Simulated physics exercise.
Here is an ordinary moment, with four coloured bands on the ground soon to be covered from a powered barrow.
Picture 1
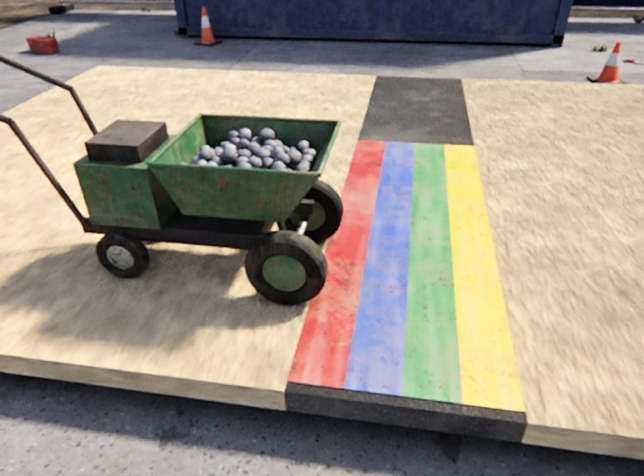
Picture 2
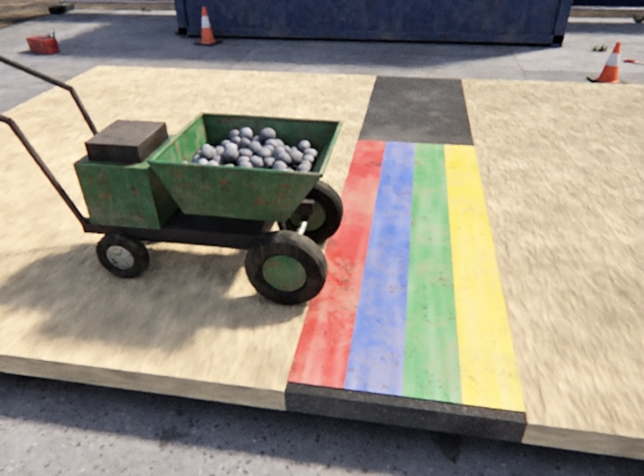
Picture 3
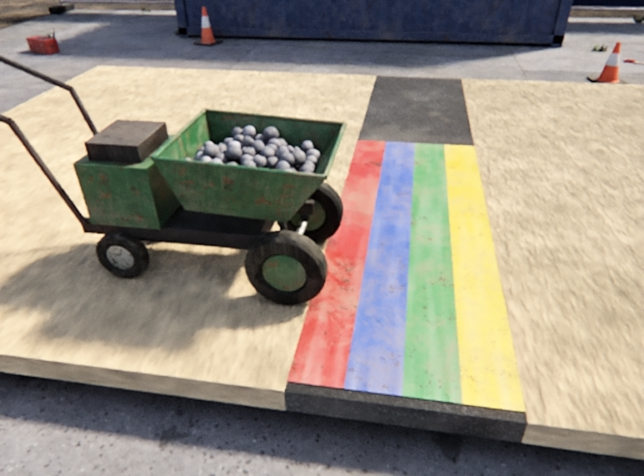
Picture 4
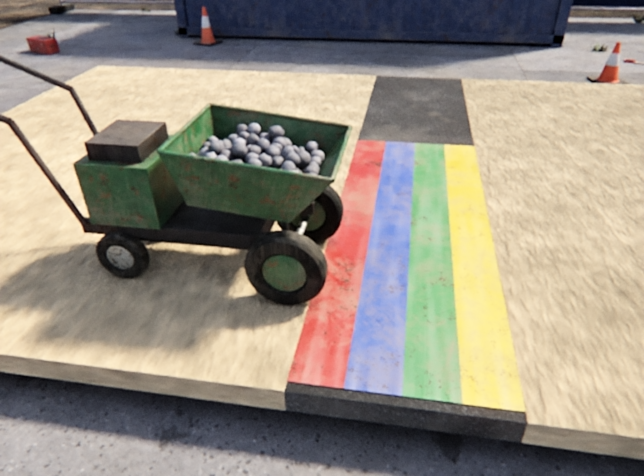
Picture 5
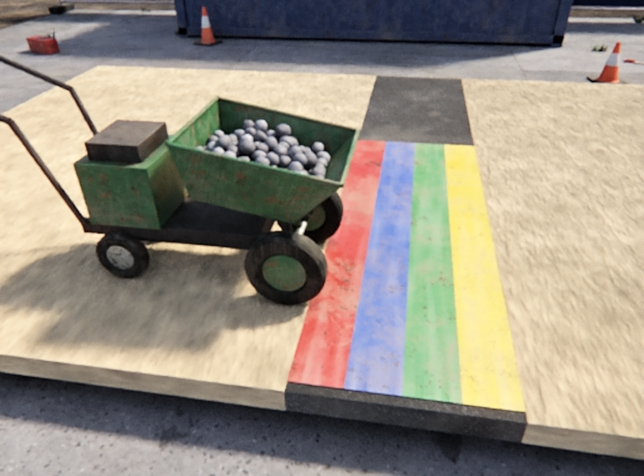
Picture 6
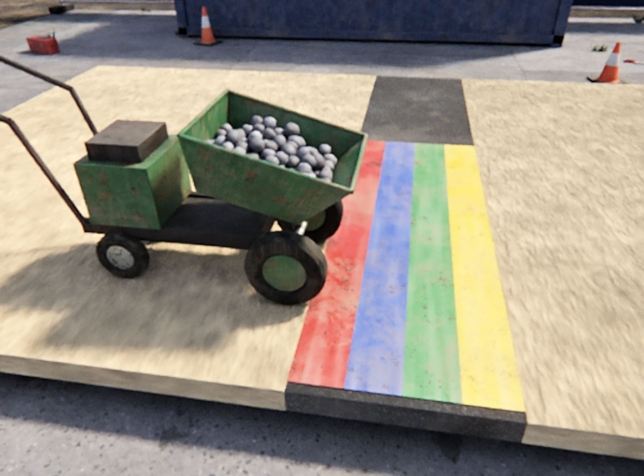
A green barrow's skip, loaded with round grey cobbles, tilts gradually toward the coloured strips.
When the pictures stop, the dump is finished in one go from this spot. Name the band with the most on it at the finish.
The green one.
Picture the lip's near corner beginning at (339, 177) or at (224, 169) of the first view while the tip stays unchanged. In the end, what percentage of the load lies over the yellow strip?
You'd get around 30 in a hundred, then 0 in a hundred.
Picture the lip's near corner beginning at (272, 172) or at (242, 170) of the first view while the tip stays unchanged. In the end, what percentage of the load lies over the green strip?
About 30 per cent, then about 10 per cent.
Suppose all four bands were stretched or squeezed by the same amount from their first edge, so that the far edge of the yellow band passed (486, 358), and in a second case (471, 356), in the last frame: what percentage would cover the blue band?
The first one comes out at 0 percent, while the second comes out at 0 percent.
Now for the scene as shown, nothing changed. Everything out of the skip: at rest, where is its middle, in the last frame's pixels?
Centre at rest, last view: Approx. (436, 275).
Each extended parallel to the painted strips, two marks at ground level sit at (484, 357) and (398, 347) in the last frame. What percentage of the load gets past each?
Roughly 10 per cent, then roughly 80 per cent.
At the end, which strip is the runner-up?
Behind the top strip comes the yellow strip.
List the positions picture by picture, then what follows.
In the first frame, lip of the skip at (319, 175), level; top of the load at (242, 163), round cobbles; red strip at (327, 334); blue strip at (378, 340); green strip at (432, 346); yellow strip at (487, 352).
In the second frame, lip of the skip at (320, 176), level; top of the load at (231, 156).
In the third frame, lip of the skip at (325, 178), tipped barely; top of the load at (234, 154).
In the fourth frame, lip of the skip at (332, 181), tipped a little; top of the load at (239, 145).
In the fifth frame, lip of the skip at (341, 186), tipped a little; top of the load at (233, 154).
In the sixth frame, lip of the skip at (351, 192), tipped clearly; top of the load at (235, 139); red strip at (327, 334); blue strip at (378, 340); green strip at (432, 346); yellow strip at (487, 352).
Soon after the last picture, skip tipped steeply; all in the skip.
A little later, skip tipped steeply; nearly all in the skip; a stray few over the blue strip; a small part over the green strip.
Later still, skip tipped right over; about a third in the skip; a stray few over the blue strip; about half over the green strip; about a quarter over the yellow strip; a stray few off the paint.
At rest, skip tipped right over; about a quarter in the skip; none over the red strip; a small part over the blue strip; about half over the green strip; about a quarter over the yellow strip; a stray few off the paint.
